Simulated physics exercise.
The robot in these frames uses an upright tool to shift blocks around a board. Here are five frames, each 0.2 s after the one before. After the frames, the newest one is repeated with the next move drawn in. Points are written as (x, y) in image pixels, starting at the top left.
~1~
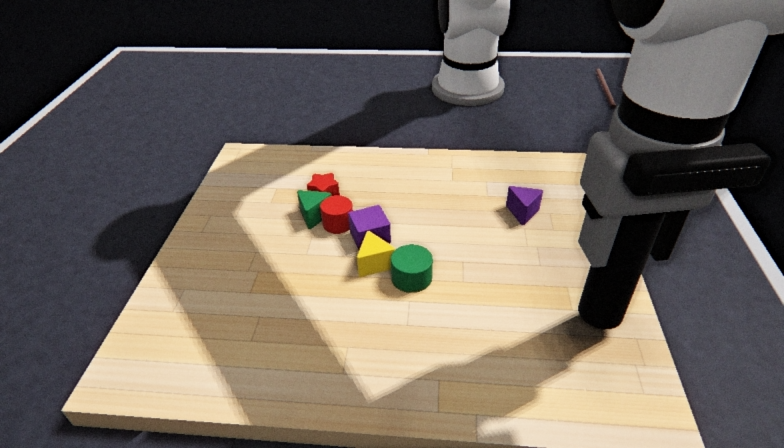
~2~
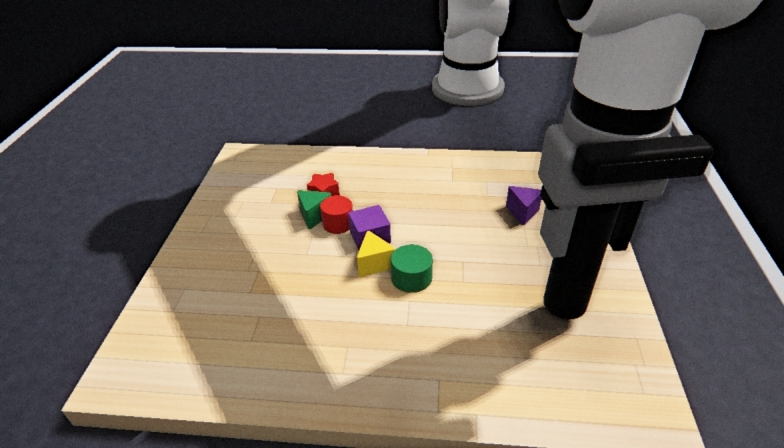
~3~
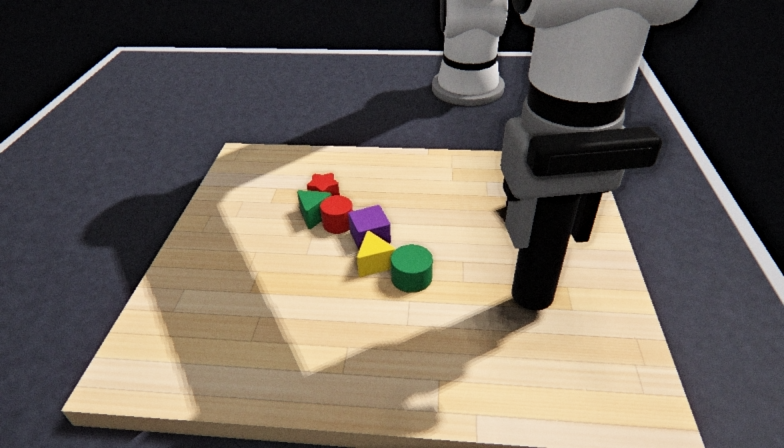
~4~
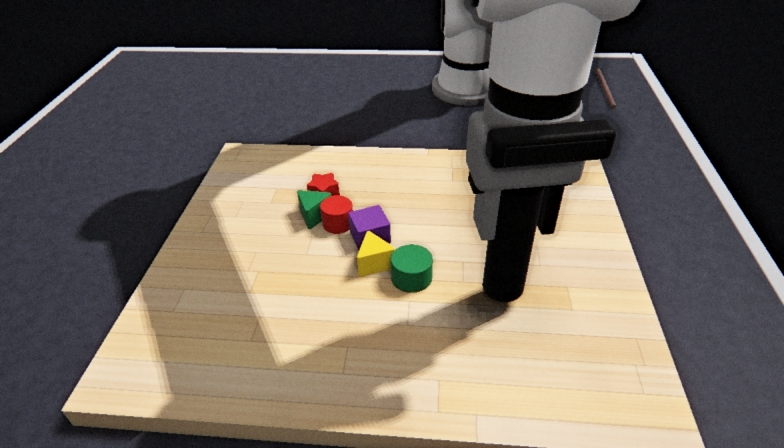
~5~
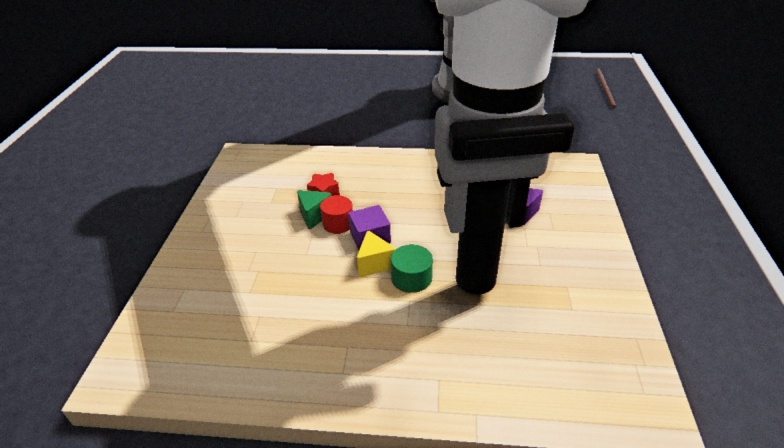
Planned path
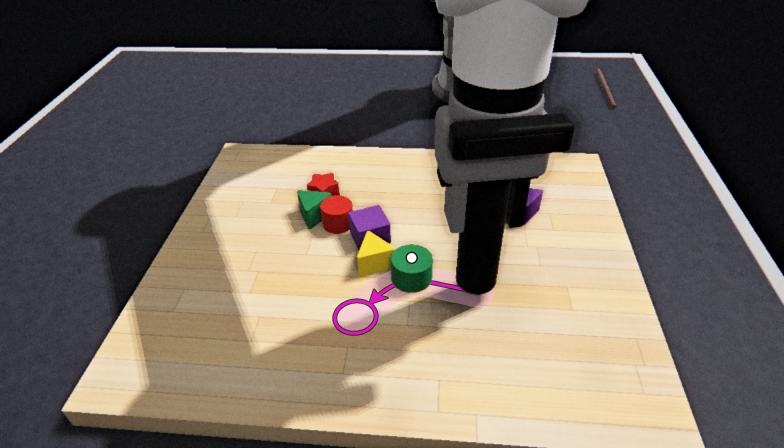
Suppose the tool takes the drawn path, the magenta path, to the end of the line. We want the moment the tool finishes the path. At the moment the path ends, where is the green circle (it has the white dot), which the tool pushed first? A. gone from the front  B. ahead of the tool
That would be A.
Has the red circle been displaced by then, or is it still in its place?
The result: It stays put.
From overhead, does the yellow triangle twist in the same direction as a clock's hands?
That would be a no.
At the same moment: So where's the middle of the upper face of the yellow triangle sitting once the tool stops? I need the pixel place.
It comes to (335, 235).
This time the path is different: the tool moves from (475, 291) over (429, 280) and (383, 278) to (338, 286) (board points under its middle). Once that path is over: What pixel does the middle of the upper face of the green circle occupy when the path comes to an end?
I expect it at (316, 244).
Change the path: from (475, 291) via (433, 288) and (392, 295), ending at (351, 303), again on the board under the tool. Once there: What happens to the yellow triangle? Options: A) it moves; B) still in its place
Correct choice: A.
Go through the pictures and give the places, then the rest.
In the first frame, tool's lower end (600, 313); red circle (336, 204); purple square block (369, 218); yellow triangle (373, 245); green circle (412, 258).
In the second frame, tool (565, 304); blocks still.
In the third frame, tool (532, 295); blocks still.
In the fourth frame, tool (503, 287); blocks still.
In the fifth frame, tool (476, 280); red circle (336, 204); purple square block (369, 218); yellow triangle (373, 245); green circle (412, 258).
Drawn move, from (475, 291) via (430, 282) and (387, 289), ending at (355, 317); the dot is on the green circle.
On the path given first. One third of the way, tool (430, 271); yellow triangle (360, 243), turned 30° anticlockwise; green circle (392, 251).
Two thirds of the way, tool (386, 278); yellow triangle (335, 235), turned 25° anticlockwise; green circle (357, 250).
At the end, tool (354, 305); red circle still; purple square block still; yellow triangle (335, 235), turned 25° anticlockwise; green circle (356, 251).
